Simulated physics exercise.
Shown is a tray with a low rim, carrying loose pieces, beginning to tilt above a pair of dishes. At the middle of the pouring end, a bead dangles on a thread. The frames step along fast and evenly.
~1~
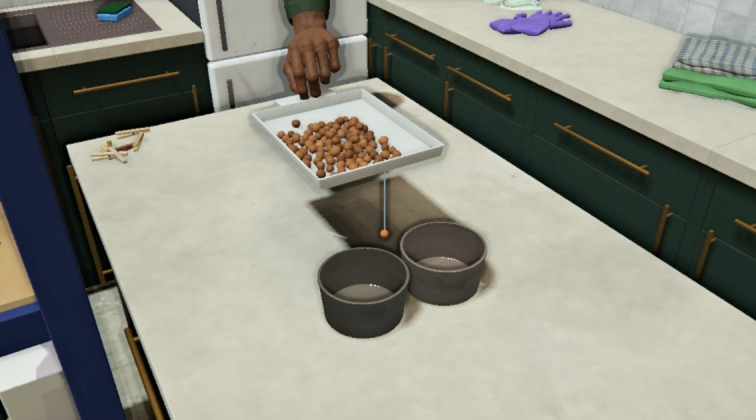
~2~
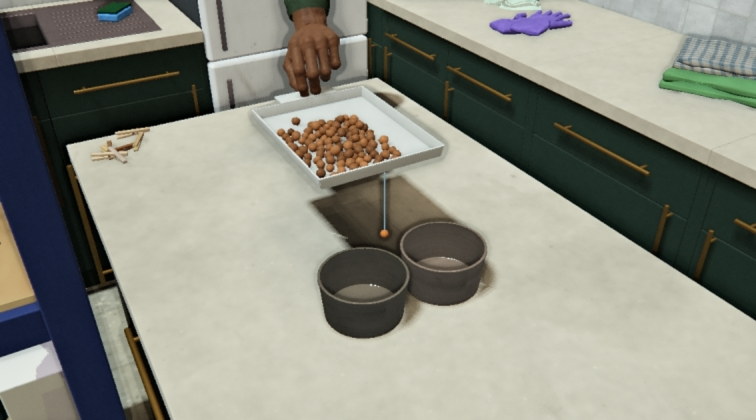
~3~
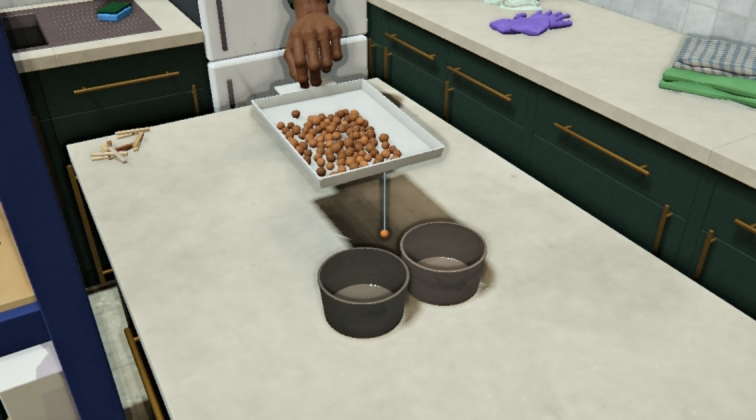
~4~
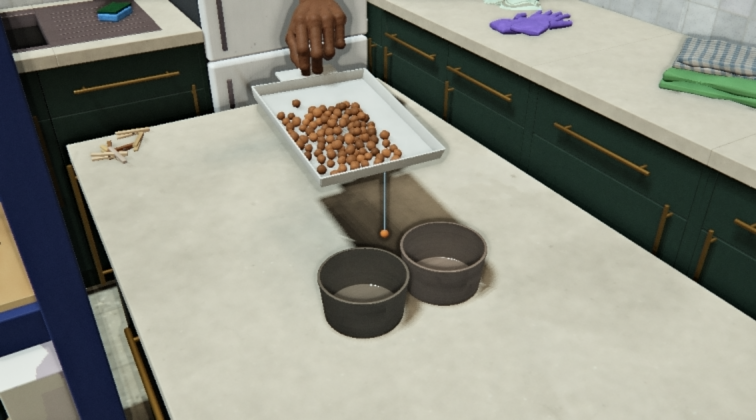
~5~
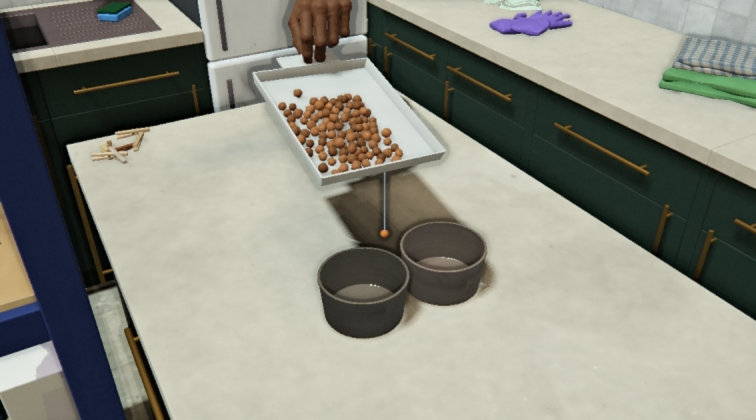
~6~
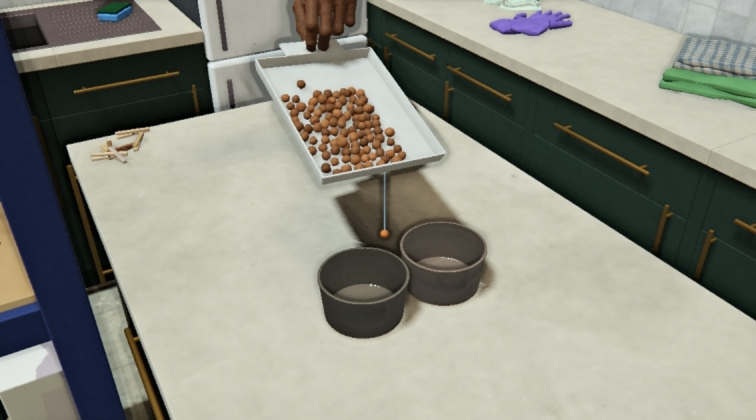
At the start, a hand is at the far edge of a white tray of round brown hazelnuts, held nearly level above two dark dishes, a bead hanging beneath on a thread. The tray's far side then rises steadily, tilting it toward its near right corner, and some nuts shift slightly.
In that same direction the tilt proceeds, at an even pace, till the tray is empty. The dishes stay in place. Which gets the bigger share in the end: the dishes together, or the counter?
The dishes get the bigger share.
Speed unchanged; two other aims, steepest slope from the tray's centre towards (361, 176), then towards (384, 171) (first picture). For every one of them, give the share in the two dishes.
About 80 and 80 percent.
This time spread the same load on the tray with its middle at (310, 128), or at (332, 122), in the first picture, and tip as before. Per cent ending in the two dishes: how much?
Roughly 80 and 90 percent, in that order.
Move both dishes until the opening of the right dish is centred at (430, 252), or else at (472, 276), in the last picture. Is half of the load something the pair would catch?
For the earlier try a larger portion is kept, for the later one a smaller portion.
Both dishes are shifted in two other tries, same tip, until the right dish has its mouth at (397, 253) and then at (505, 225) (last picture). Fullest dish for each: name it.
One: The right-side dish. Two: The left-side dish.
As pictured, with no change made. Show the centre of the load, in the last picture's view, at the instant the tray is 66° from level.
The load's middle is around (385, 139).
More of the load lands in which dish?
The fuller one is the one on the right.
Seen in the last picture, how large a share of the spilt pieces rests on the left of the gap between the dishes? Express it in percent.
Left share: Some 20 per cent.
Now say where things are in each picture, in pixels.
In the first frame, corners of the pouring end at (320, 178) and (441, 144), level; middle of the load at (336, 141), hazelnuts; left dish at (386, 315); right dish at (467, 283); bead on its thread at (385, 234).
In the second frame, corners of the pouring end at (320, 178) and (441, 145), level; middle of the load at (336, 140).
In the third frame, corners of the pouring end at (321, 177) and (442, 146), tipped barely, lowest at the right corner; middle of the load at (336, 136).
In the fourth frame, corners of the pouring end at (322, 176) and (442, 148), tipped a little, lowest at the right corner; middle of the load at (337, 131).
In the fifth frame, corners of the pouring end at (323, 176) and (443, 150), tipped clearly, lowest at the right corner; middle of the load at (339, 127).
In the sixth frame, corners of the pouring end at (324, 175) and (443, 152), tipped clearly, lowest at the right corner; middle of the load at (342, 124), about a quarter on the move; left dish at (386, 315); right dish at (467, 283).
Soon after the last picture, tray tipped steeply; nearly all on the tray; a stray few outside both; a stray few in the air.
A little later, tray tipped past a quarter turn; nearly all on the tray; a small part in the right dish; a stray few outside both.
Later still, tray tipped past a quarter turn; a small part in the left dish; about two thirds in the right dish; about a quarter outside both.
At rest, tray tipped past a quarter turn; about a quarter in the left dish; about two thirds in the right dish; about a quarter outside both.
